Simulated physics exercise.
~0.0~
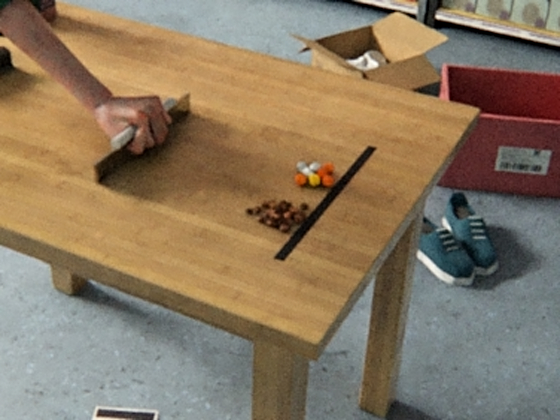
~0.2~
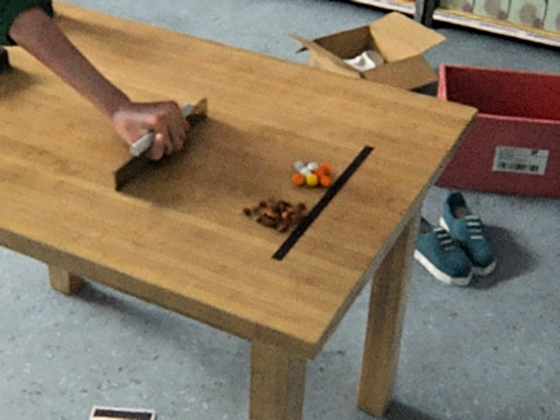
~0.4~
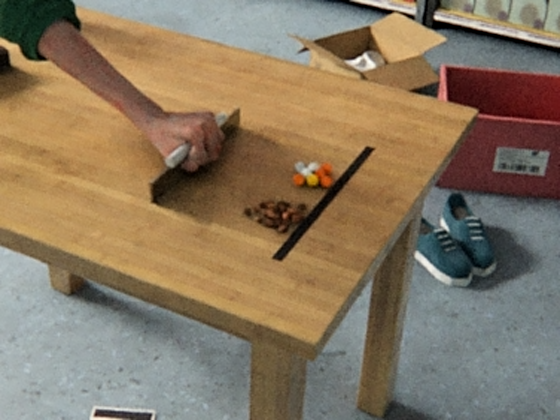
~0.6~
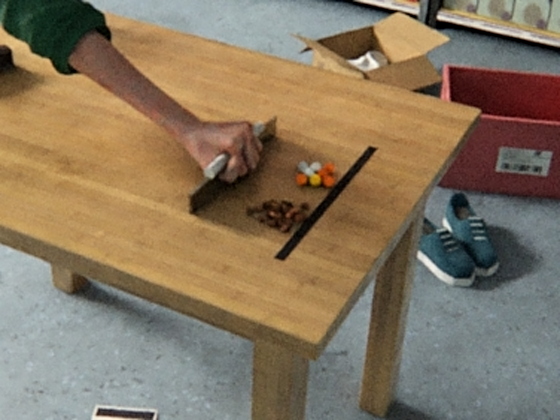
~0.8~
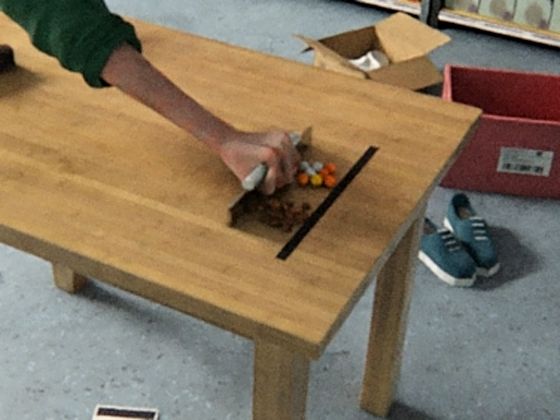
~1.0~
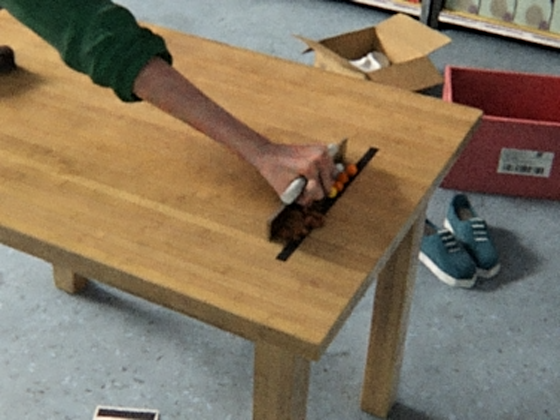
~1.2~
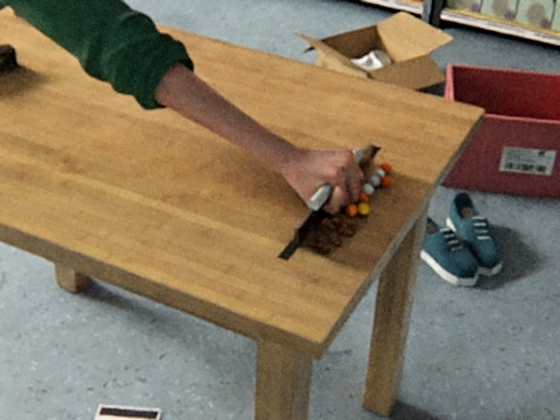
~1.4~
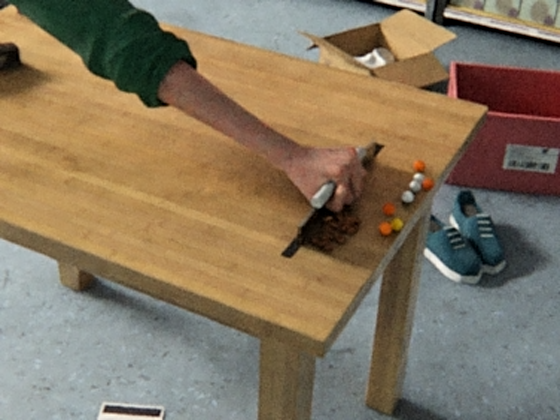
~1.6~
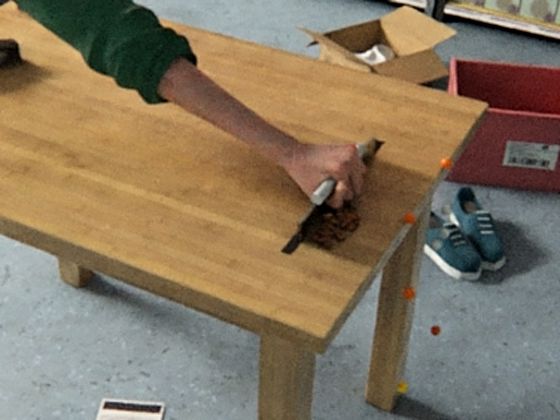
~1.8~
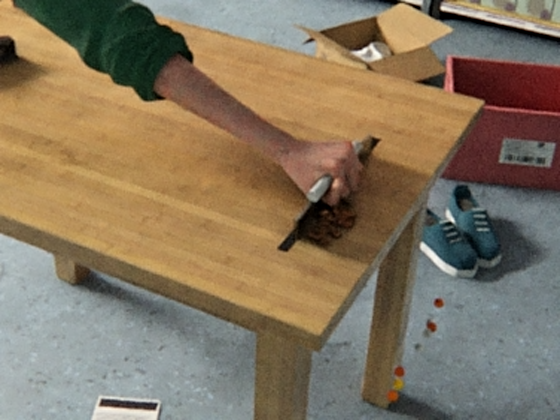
On a wooden table, a hand in a green sleeve slid a scraper right to a black tape strip, pushing small brown bits and colourful candy-like pieces; the scraper stopped, the brown heap stayed, and the colourful pieces rolled off the edge toward the floor.
